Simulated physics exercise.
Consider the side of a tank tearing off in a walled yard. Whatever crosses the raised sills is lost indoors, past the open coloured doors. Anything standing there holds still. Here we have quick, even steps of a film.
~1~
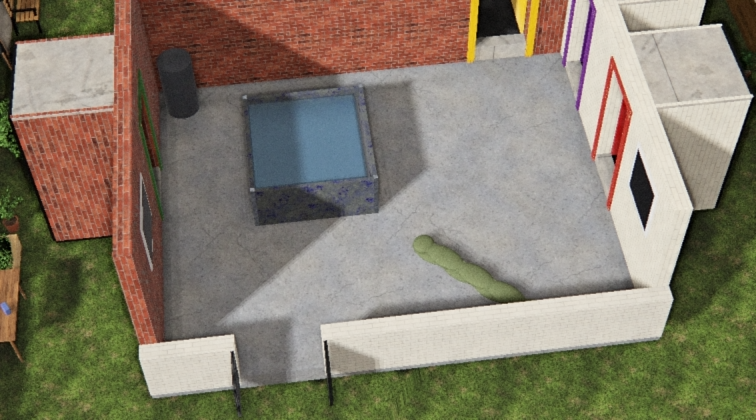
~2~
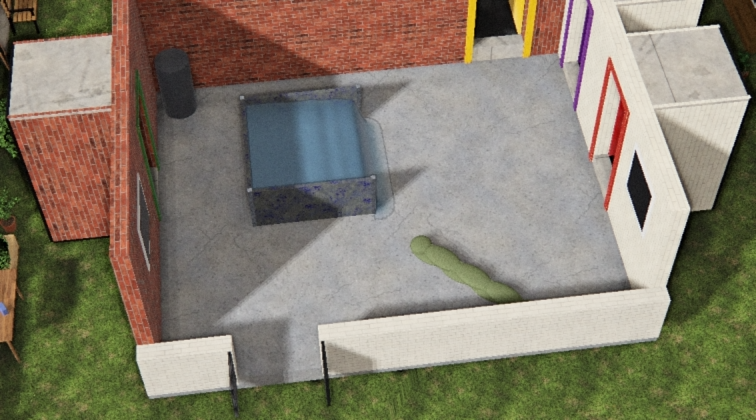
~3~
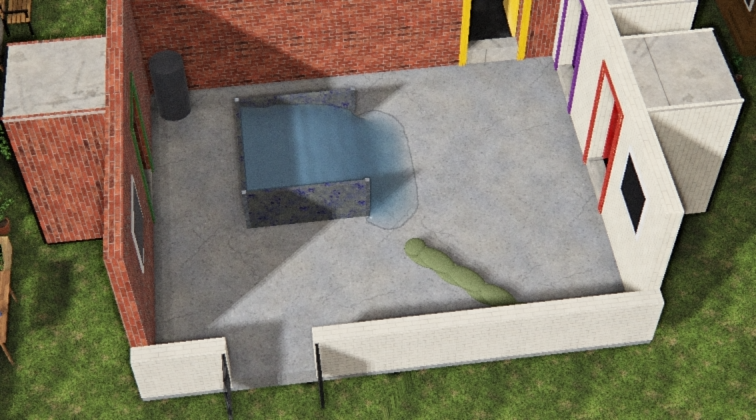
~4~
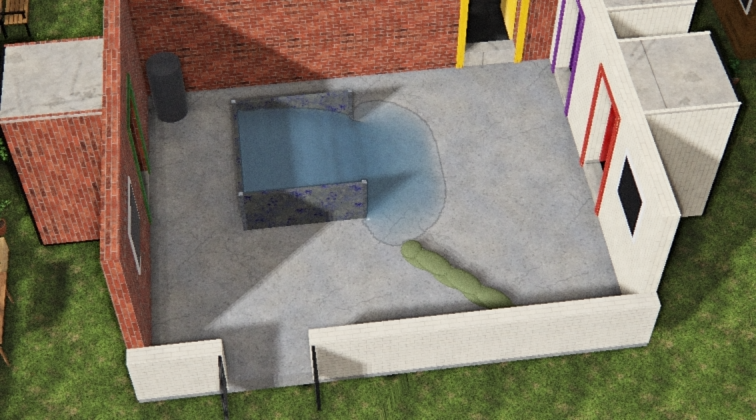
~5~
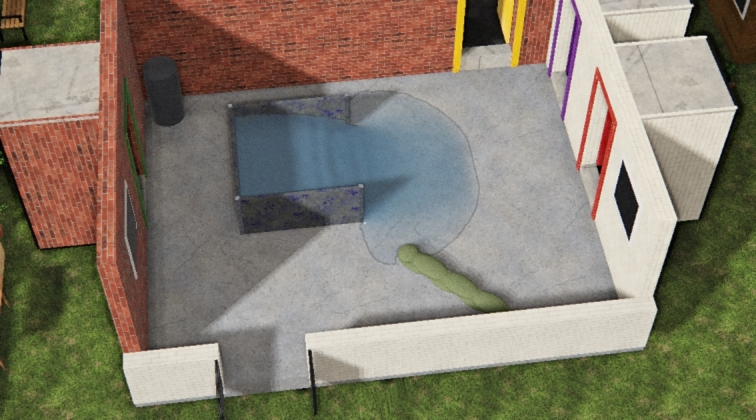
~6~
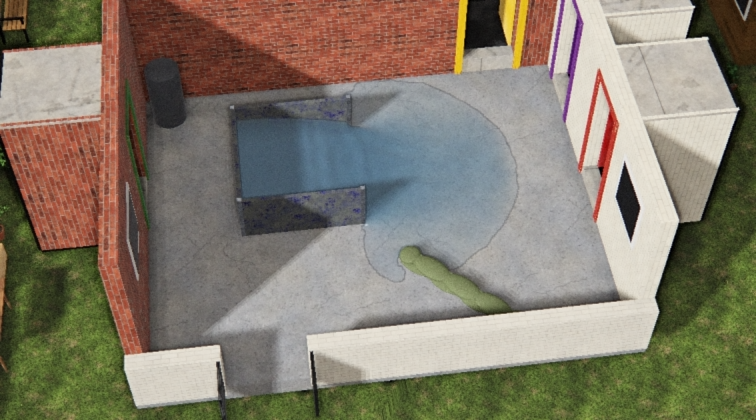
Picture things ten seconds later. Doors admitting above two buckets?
Yellow door not above, purple door above, green door not above, red door above.
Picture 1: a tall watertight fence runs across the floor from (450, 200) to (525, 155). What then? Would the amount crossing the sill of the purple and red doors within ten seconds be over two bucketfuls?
The purple door ends up above, while the red door remains below.
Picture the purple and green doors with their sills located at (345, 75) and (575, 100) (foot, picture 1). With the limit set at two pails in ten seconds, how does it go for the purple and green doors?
So the purple one keeps within it while the green one runs past it.
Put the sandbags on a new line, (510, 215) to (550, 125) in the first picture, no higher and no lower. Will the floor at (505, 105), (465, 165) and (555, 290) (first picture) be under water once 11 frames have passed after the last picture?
As listed: Submerged, submerged, submerged.
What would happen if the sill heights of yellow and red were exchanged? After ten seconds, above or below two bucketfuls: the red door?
One by one: The red one stays under.
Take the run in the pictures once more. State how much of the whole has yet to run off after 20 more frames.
My figure: Some 92 per cent.
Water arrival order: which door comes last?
That is the one in green.
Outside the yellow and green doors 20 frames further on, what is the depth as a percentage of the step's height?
Approx. 60 % followed by 0 %.
A moment on, water covers 45 % of the floor; the yellow door wet at the sill, nothing in, the purple door under two buckets in, the green door not reached, the red door under two buckets in.
Next, water covers 50 % of the floor; the yellow door wet at the sill, nothing in, the purple door over two buckets in, the green door not reached, the red door over two buckets in.
Then, water covers 50 % of the floor; the yellow door wet at the sill, nothing in, the purple door far over two buckets in, the green door not reached, the red door far over two buckets in.
Later, water covers 60 % of the floor; the yellow door wet at the sill, nothing in, the purple door far over two buckets in, the green door not reached, the red door far over two buckets in.
In the end, water covers 80 % of the floor; the yellow door wet at the sill, nothing in, the purple door far over two buckets in, the green door wet at the sill, nothing in, the red door far over two buckets in.
